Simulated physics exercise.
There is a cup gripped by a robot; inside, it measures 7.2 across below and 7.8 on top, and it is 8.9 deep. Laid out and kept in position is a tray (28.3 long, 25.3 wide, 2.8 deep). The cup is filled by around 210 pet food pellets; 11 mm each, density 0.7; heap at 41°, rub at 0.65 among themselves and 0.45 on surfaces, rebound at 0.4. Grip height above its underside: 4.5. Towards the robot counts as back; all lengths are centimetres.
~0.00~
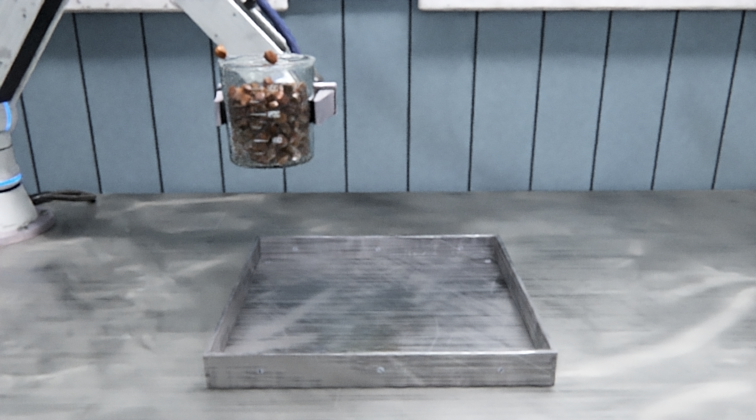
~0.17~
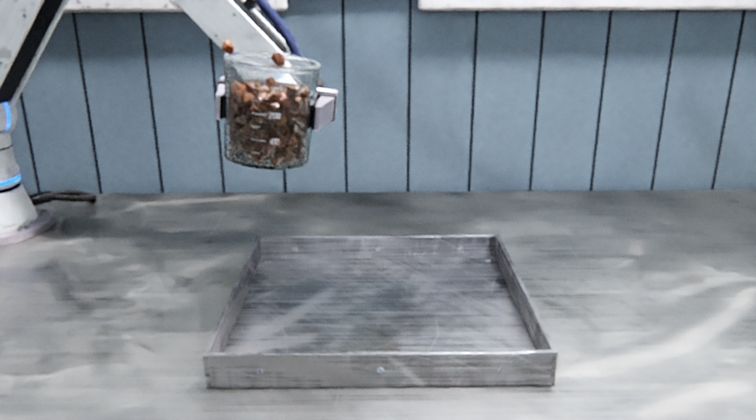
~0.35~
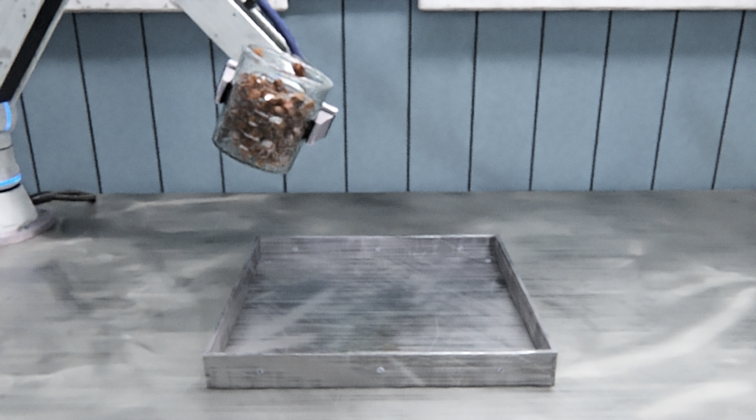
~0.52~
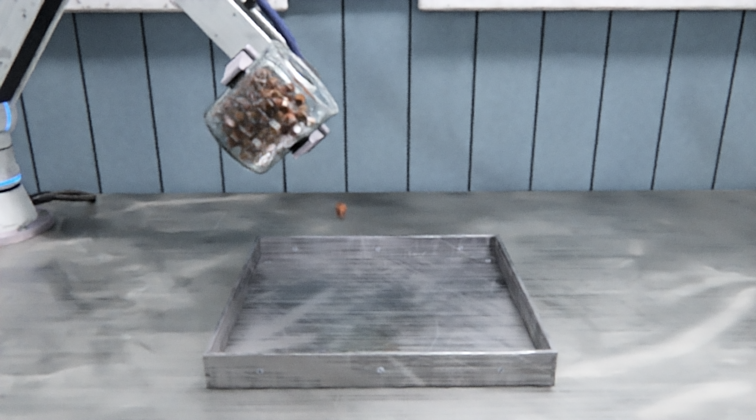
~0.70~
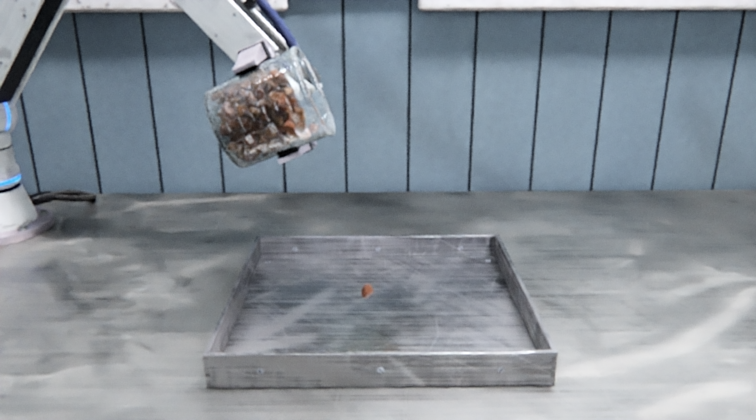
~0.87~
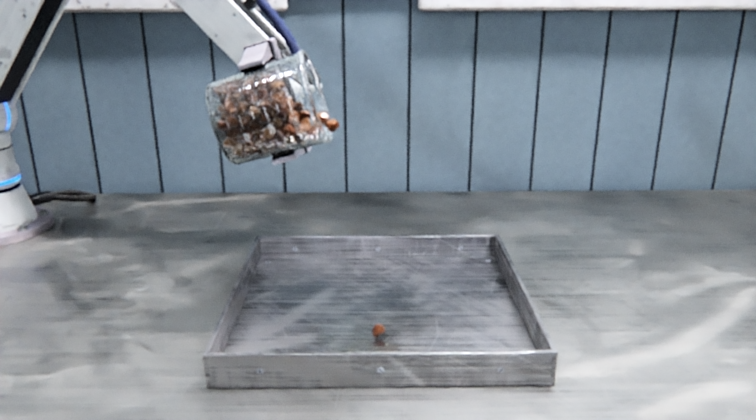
A robot arm tilts a clear cup of brown pellets, and one pellet drops into a tray.
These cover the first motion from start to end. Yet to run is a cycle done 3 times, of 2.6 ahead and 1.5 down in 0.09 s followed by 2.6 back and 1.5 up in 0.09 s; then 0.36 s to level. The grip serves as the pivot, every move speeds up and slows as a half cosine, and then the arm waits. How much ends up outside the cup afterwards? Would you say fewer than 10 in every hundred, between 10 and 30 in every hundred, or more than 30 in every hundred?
Between 10 and 30 in every hundred.
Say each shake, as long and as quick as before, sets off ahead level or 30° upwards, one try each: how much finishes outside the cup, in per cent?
I'd say close to 45 percent for the first and close to 60 percent for the second.
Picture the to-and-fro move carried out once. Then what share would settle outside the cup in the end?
5 per cent or so.
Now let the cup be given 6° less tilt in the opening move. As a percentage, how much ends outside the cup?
Close to 10 in a hundred, I'd say.
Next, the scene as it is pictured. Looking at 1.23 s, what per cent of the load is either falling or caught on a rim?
Roughly 5 per cent.
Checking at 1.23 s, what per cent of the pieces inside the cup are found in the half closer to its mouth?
50 per cent.
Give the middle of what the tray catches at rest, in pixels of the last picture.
Near (395, 307).
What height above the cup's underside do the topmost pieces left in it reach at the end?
I'd say close to 7.5 cm.
After 1.23 s, tilted 74° forward, highest piece 22 above the table; 190 in the cup, 7 in the tray, 10 in flight or on a rim.
After 1.59 s, tilted 37° forward, highest piece 23 above the table; 168 in the cup, 38 in the tray, 1 in flight or on a rim.
After 1.97 s, level, highest piece 24 above the table; 167 in the cup, 40 in the tray.
After 3.02 s, level, highest piece 24 above the table; 167 in the cup, 40 in the tray.
In the end, 167 in the cup, 40 in the tray. That is 19 % outside the cup.
